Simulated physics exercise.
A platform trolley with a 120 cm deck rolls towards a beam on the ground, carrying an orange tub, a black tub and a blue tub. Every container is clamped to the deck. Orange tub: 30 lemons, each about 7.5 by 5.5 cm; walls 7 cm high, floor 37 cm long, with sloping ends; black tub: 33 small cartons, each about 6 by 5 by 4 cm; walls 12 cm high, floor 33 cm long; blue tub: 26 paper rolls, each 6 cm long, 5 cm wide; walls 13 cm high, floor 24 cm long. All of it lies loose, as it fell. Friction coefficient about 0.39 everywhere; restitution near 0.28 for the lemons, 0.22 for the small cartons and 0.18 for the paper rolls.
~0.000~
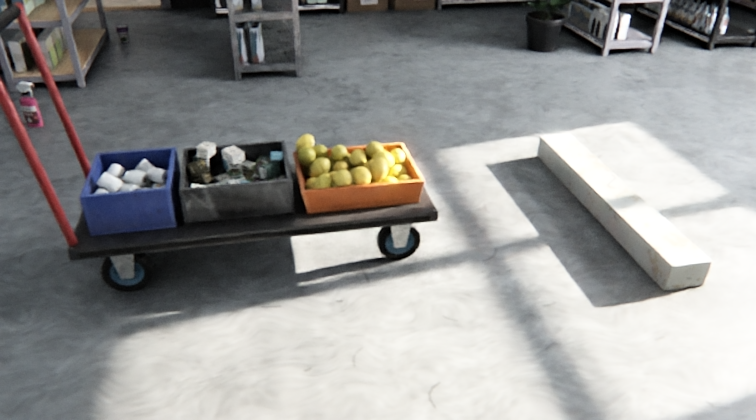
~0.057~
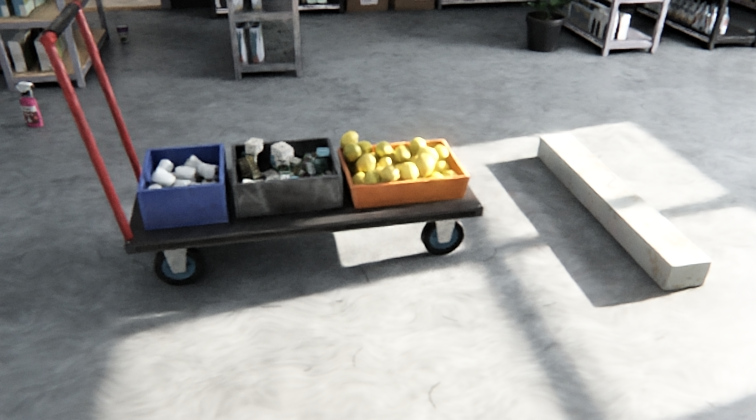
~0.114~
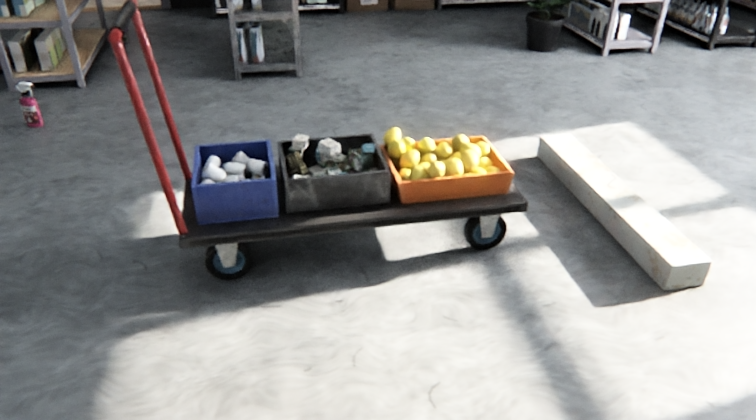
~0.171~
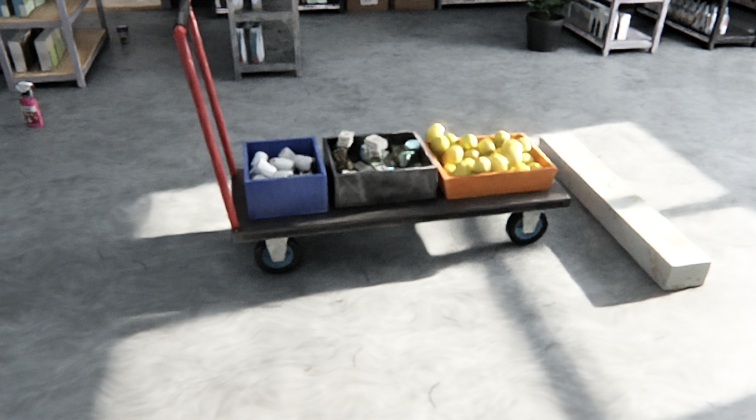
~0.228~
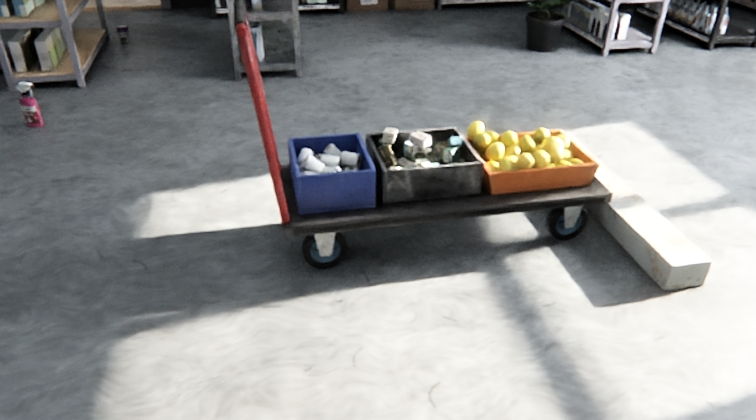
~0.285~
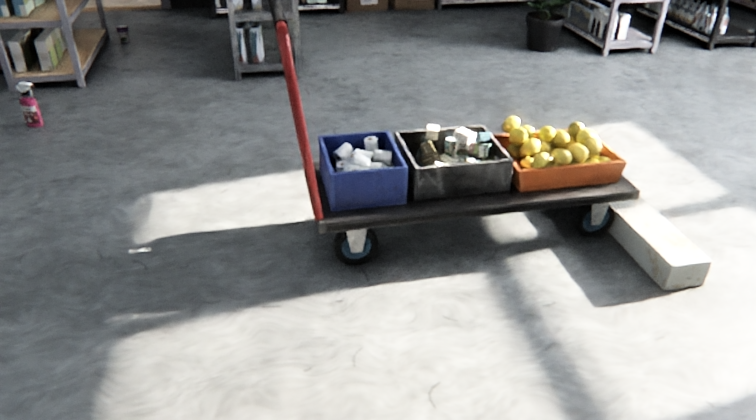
On a sunlit concrete floor near shelving, a platform trolley with a red handle, carrying blue, black and orange tubs of loose white rolls, small cartons and yellow fruit, rolls right until its front reaches a pale beam.
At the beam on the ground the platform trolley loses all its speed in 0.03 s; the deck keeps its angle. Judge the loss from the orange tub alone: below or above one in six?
More than a sixth of the lemons leave the orange tub.
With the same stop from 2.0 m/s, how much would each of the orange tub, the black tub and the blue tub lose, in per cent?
In that case orange tub 10, black tub 10, blue tub 0 per cent.
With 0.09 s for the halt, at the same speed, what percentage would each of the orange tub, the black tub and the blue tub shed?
In that case orange tub 30, black tub 10, blue tub 0 per cent.
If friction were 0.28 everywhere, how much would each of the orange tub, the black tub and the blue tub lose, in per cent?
In that case orange tub 40, black tub 10, blue tub 10 per cent.
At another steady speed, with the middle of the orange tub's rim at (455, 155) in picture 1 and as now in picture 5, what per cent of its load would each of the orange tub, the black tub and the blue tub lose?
Then orange tub 0, black tub 0, blue tub 0 per cent.
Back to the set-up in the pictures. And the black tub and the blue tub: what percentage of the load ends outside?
Black tub 10, blue tub 5 per cent.
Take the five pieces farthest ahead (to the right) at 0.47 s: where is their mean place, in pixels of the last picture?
Near (632, 138).
After 0.35 s, orange tub 28 in, 2 out, black tub 32 in, 1 out and blue tub 26 in, 0 out.
After 0.47 s, orange tub 23 in, 7 out, black tub 30 in, 3 out and blue tub 26 in, 0 out.
After 0.70 s, orange tub 20 in, 10 out, black tub 30 in, 3 out and blue tub 25 in, 1 out.
When it is over (at 1.21 s), orange tub 20 in, 10 out, black tub 30 in, 3 out and blue tub 25 in, 1 out. Asked share, 10 of 30, 33 per cent.
